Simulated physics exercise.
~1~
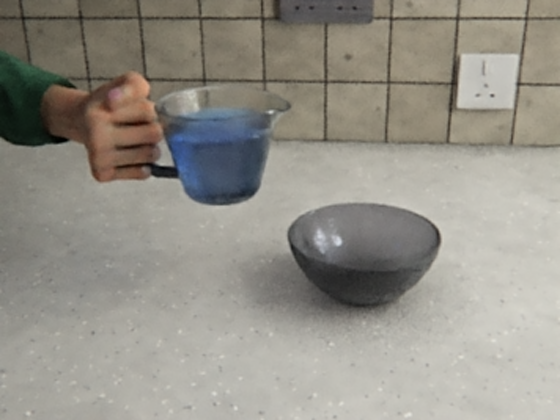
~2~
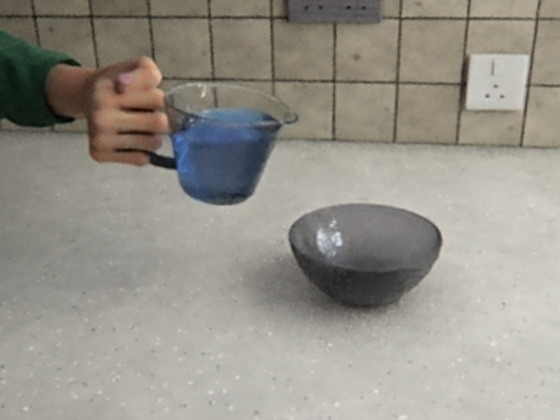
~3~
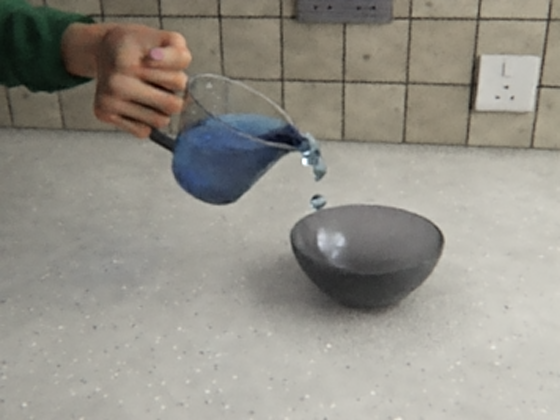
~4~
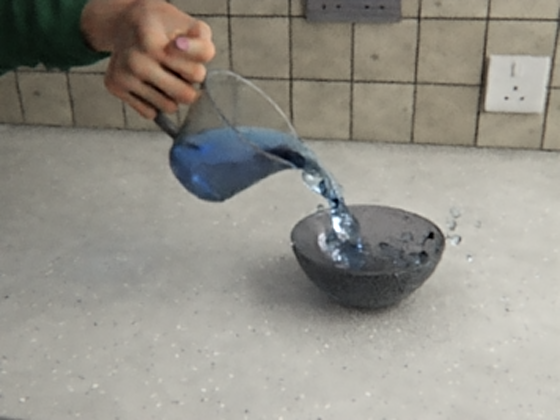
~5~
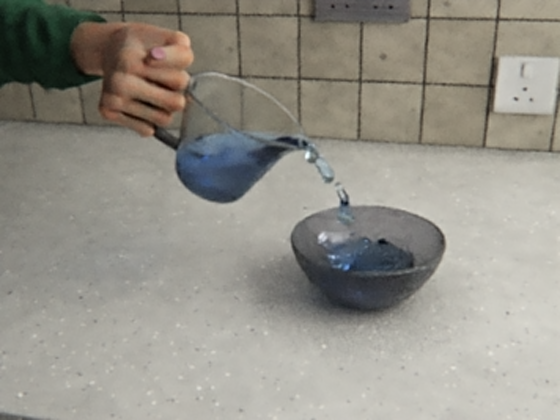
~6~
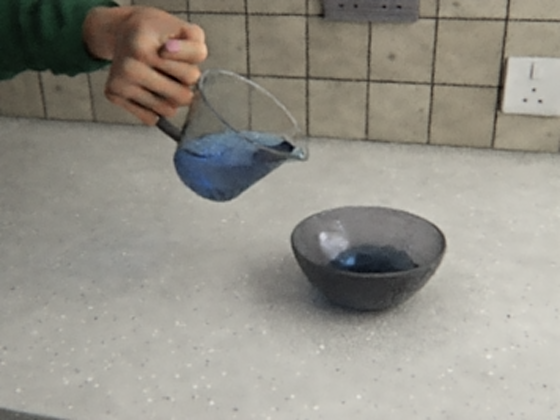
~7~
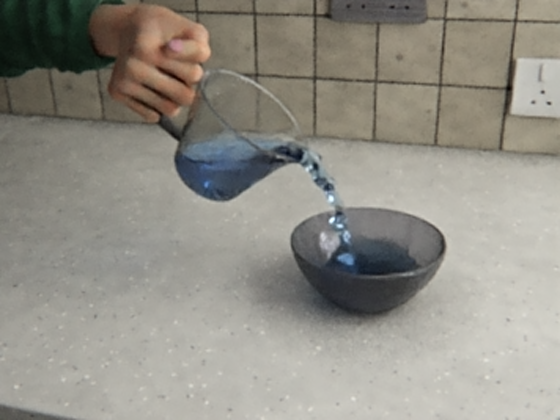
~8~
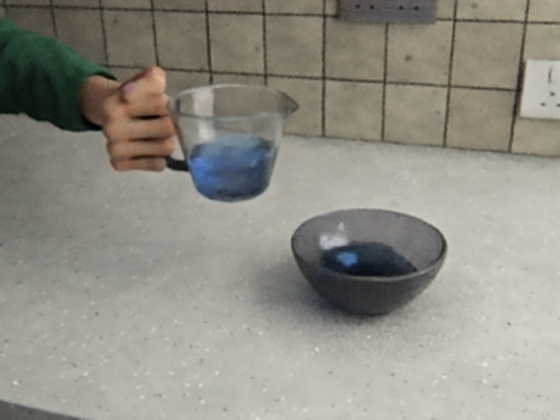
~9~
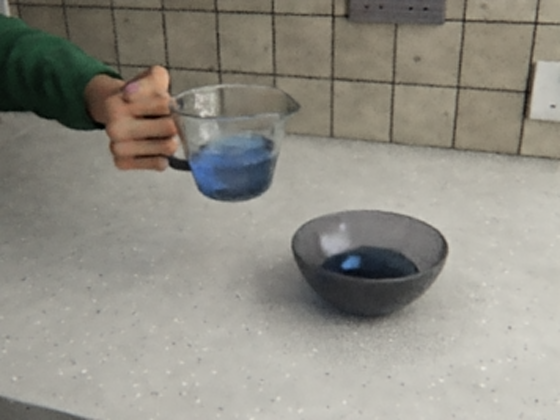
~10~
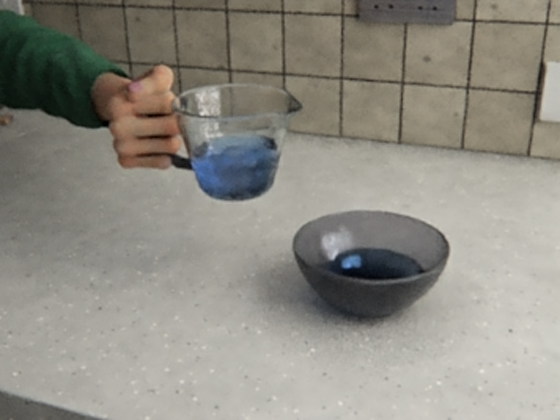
On a speckled pale kitchen counter, a hand in a green sleeve tilted a glass jug of blue water over a dark round bowl, eased back, then poured again before levelling it, leaving some water in the bowl and some in the jug.
